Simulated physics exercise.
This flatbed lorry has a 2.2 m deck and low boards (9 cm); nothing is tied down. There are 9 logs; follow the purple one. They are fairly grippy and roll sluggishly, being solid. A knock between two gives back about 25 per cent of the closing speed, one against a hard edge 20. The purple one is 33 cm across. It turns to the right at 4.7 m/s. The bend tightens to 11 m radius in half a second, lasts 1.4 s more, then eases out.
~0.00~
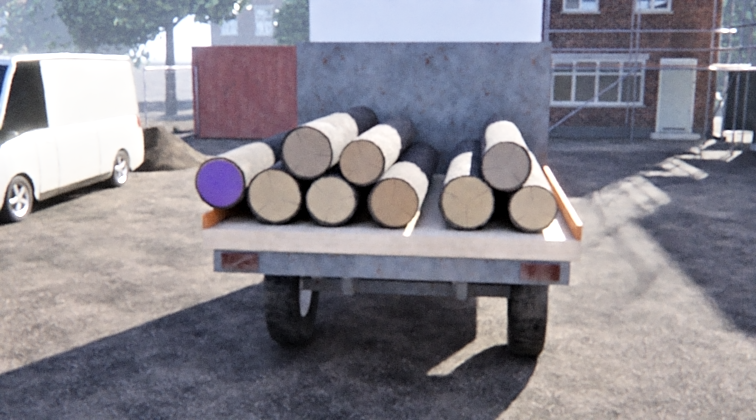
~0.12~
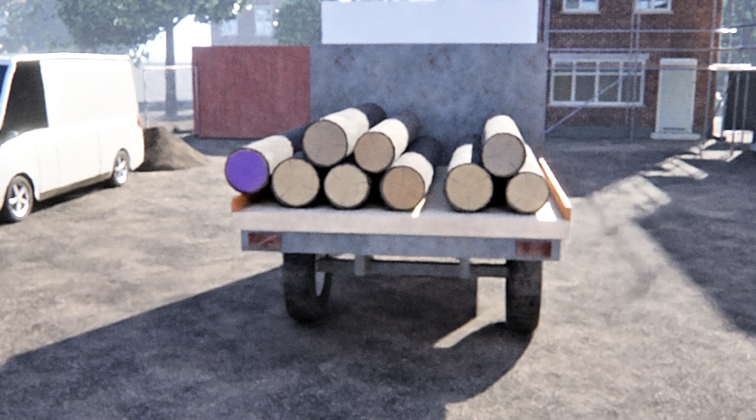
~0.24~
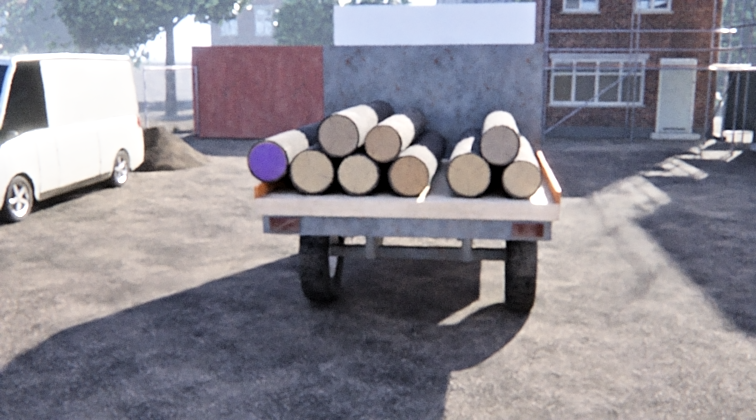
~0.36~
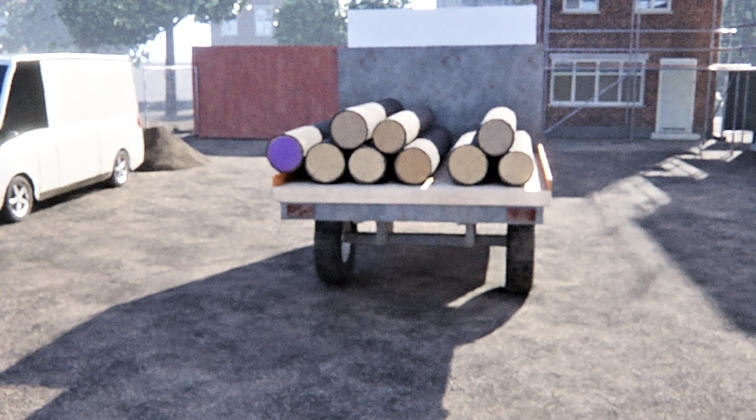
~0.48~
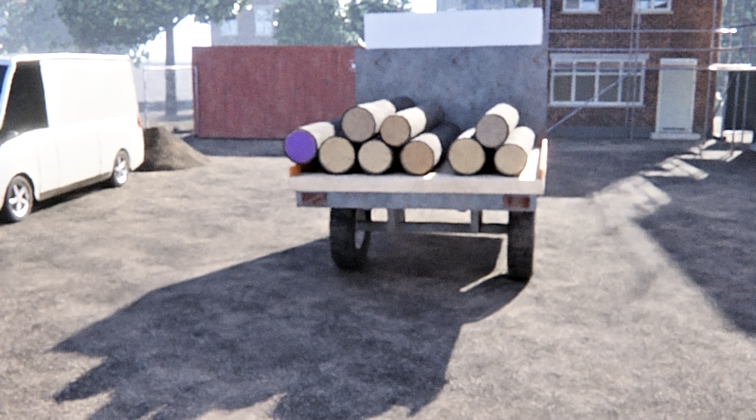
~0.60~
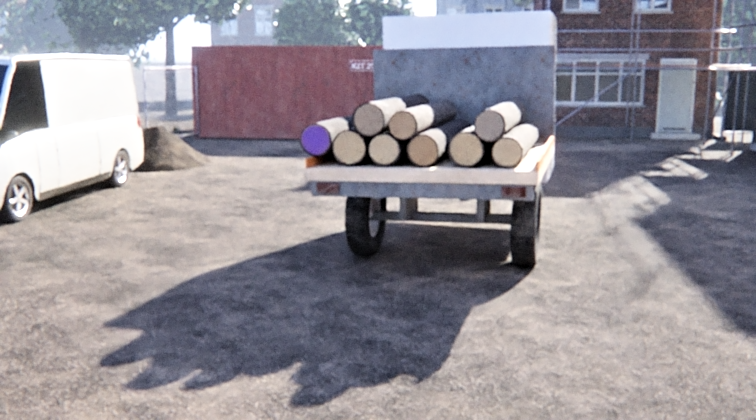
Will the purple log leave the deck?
The purple one ends on the ground.
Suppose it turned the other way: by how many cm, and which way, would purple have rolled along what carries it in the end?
Some 35 cm rightwards.
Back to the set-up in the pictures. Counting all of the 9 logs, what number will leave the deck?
The count is 1.
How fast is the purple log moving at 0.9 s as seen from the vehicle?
Roughly 0.3 m/s.
Then, 0.9 s in, purple is on the deck, 5 cm from the left edge, rolling left; 0 of 9 are off.
Then, 1.2 s in, purple is over the left board and falling; 1 of 9 is off.
In the end (2.4 s), purple is over the left board and gone; 1 of 9 is off.
